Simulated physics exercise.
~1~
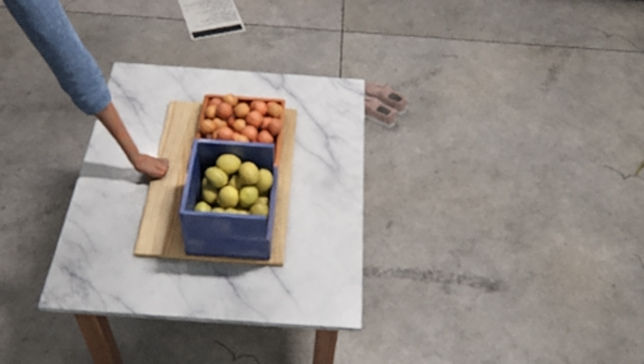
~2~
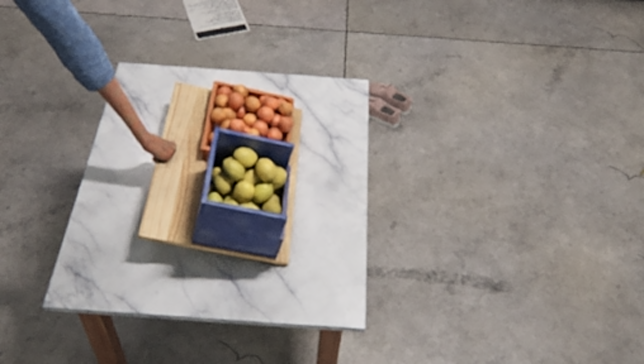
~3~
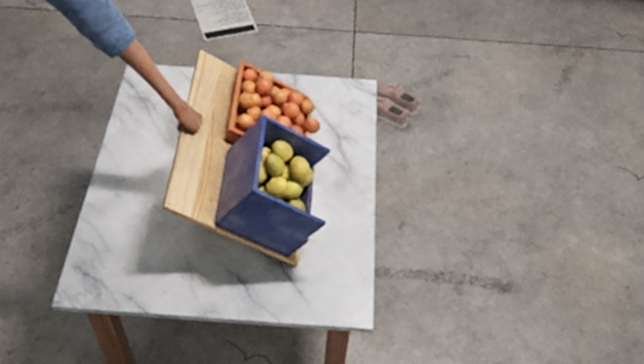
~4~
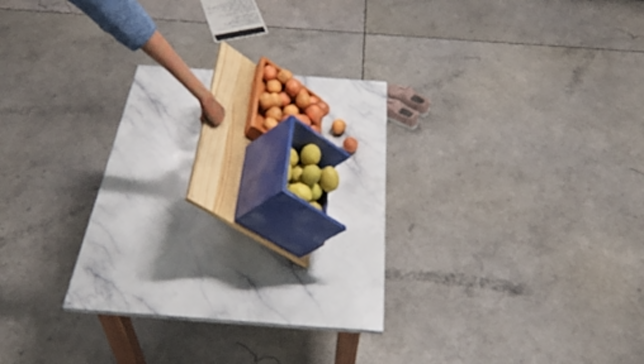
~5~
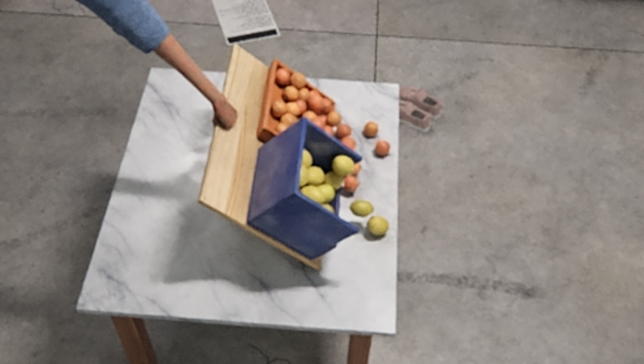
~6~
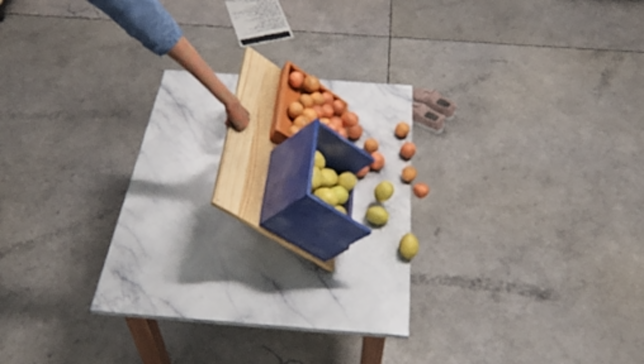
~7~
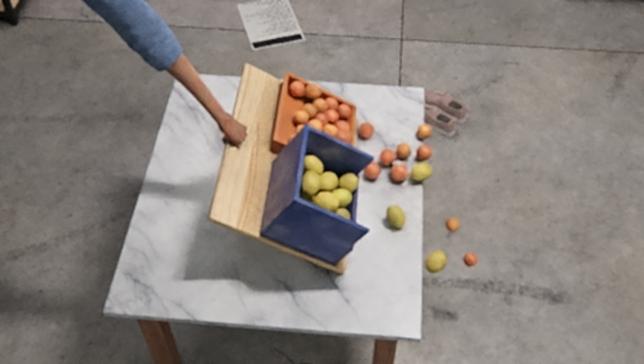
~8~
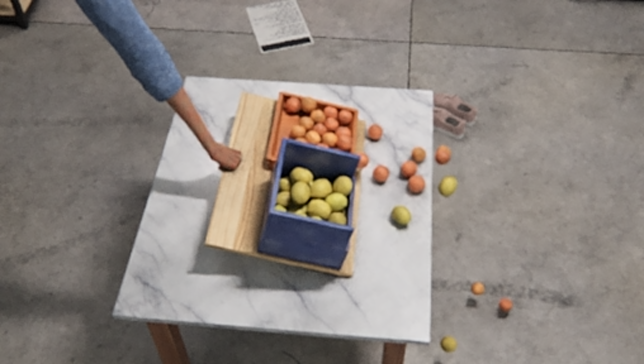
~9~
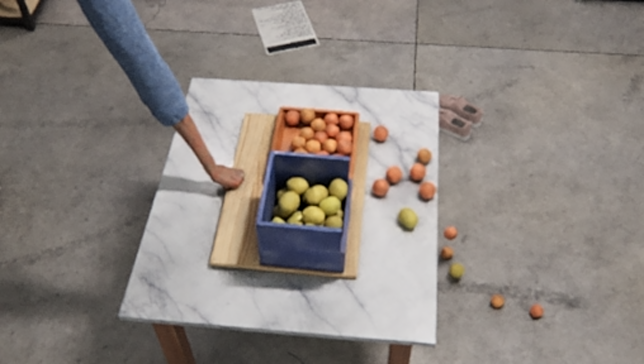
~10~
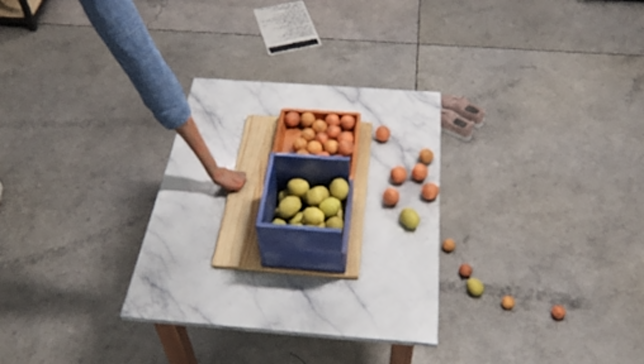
An orange tote of oranges and a blue tote of lemons sit on a plywood board on a white marble-patterned table, seen from above over a grey concrete floor. A hand reaching in from the upper left lifts the board's left edge, tilting both totes steeply to the right. Oranges tumble out first, then a few lemons follow, rolling across the tabletop and some dropping off the right side. The hand lowers the board flat again. Both totes remain well filled, while loose fruit rests on the table's right side and more lies scattered across the floor.
